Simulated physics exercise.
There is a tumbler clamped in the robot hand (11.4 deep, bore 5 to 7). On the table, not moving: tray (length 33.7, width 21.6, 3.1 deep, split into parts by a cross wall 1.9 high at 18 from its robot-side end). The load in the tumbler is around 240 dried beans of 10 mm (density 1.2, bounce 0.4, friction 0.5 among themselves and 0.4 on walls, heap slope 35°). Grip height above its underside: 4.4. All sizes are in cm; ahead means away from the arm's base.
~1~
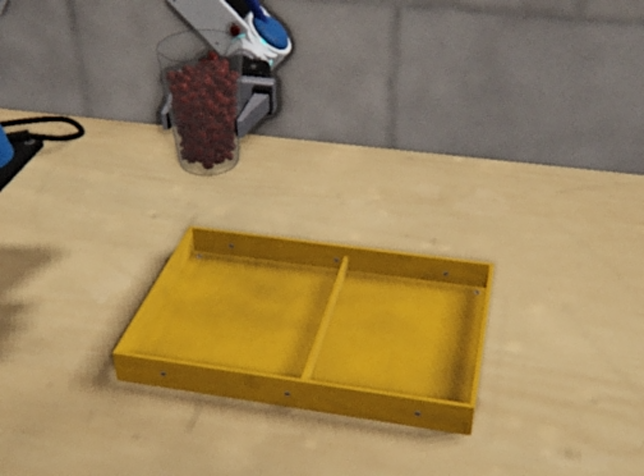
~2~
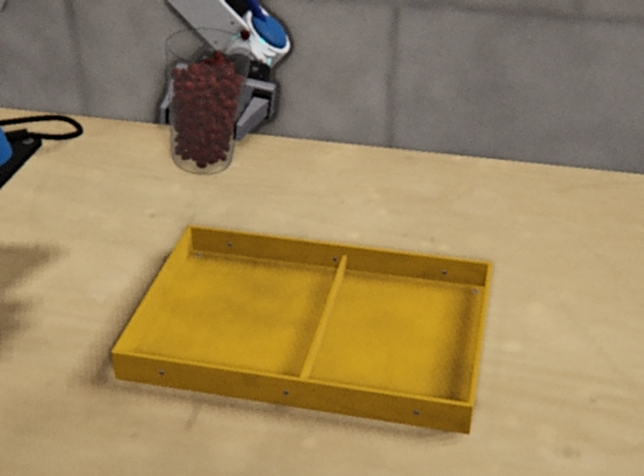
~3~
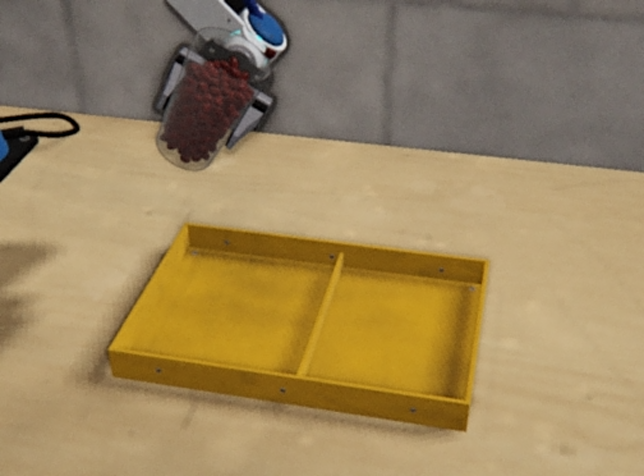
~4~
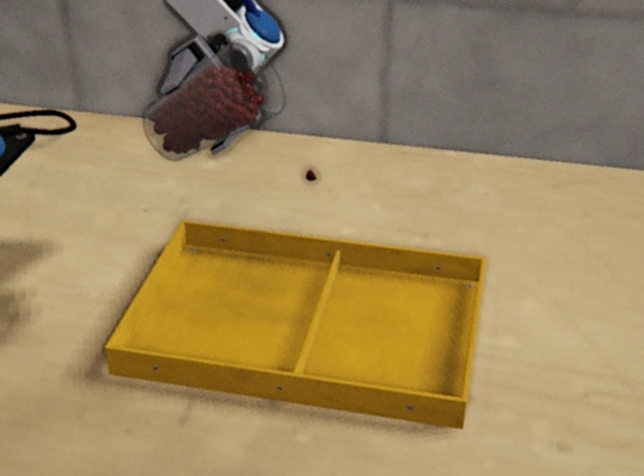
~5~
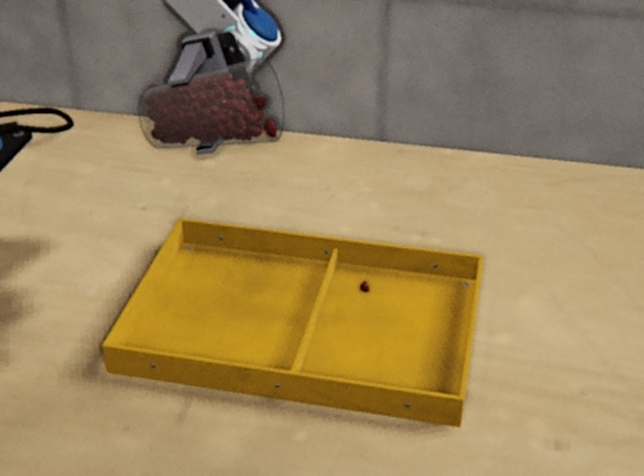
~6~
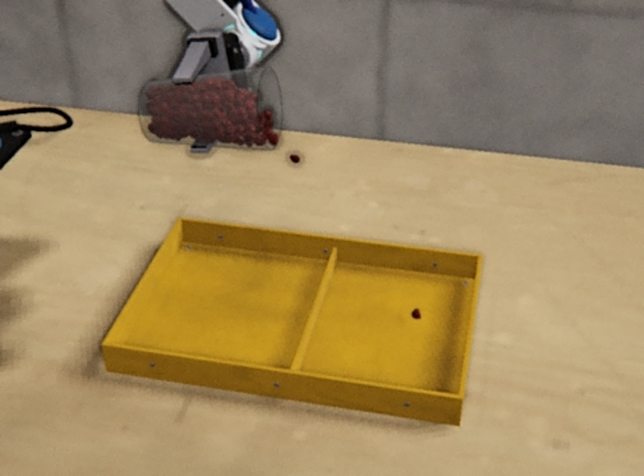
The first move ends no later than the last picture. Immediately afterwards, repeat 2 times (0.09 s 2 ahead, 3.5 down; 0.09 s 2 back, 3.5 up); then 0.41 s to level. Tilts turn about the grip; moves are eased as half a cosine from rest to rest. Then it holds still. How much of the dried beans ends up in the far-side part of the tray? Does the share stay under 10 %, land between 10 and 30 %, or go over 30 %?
It lands between 10 and 30 %.
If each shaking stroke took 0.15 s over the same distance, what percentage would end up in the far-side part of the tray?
In that case about 5 in a hundred.
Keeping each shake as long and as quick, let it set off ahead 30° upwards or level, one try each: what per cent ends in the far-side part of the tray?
Some 95 and 70 per cent.
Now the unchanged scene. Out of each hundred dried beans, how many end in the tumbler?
Something like 75 percent ends there.
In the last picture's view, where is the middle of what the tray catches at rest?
I'd put it at roughly (400, 338).
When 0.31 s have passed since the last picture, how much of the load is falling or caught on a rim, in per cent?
Roughly 5 per cent.
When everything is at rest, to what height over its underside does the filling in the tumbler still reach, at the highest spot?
Roughly 10.0 centimetres.
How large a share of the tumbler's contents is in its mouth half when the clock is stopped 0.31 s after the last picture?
I'd guess about 50 percent of it.
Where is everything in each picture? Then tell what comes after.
In the first frame, tumbler middle at (205, 107), level; upper third of the load around (205, 83), from x 170 to 235, top at y 30; 244 in the tumbler.
In the second frame, tumbler middle at (205, 106), tilted 8° forward; upper third of the load around (205, 84), from x 175 to 245, top at y 35.
In the third frame, tumbler middle at (207, 106), tilted 28° forward; upper third of the load around (211, 85), from x 165 to 270, top at y 55.
In the fourth frame, tumbler middle at (208, 107), tilted 54° forward; upper third of the load around (217, 92), from x 155 to 310, top at y 70; 243 in the tumbler, 1 in flight or on a rim.
In the fifth frame, tumbler middle at (208, 110), tilted 74° forward; upper third of the load around (213, 96), from x 150 to 365, top at y 75; 243 in the tumbler, 1 in the far-side part.
In the sixth frame, tumbler middle at (208, 110), tilted 82° forward; upper third of the load around (204, 97), from x 150 to 415, top at y 80; 242 in the tumbler, 1 in the far-side part, 1 in flight or on a rim.
Then, 0.31 s after the last picture, tilted 82° forward, highest piece 23 above the table; 222 in the tumbler, 8 in the far-side part, 1 in the robot-side part, 13 in flight or on a rim.
Then, 0.62 s after the last picture, tilted 25° forward, highest piece 29 above the table; 189 in the tumbler, 45 in the far-side part, 7 in the robot-side part, 3 in flight or on a rim.
Then, 0.97 s after the last picture, level, highest piece 29 above the table; 189 in the tumbler, 45 in the far-side part, 8 in the robot-side part, 2 on the table or floor.
Then, 2.02 s after the last picture, level, highest piece 29 above the table; 189 in the tumbler, 45 in the far-side part, 8 in the robot-side part, 2 on the table or floor.
Final count, 189 in the tumbler, 45 in the far-side part, 8 in the robot-side part, 2 on the table or floor. That is 18 % in the far-side part of the tray.
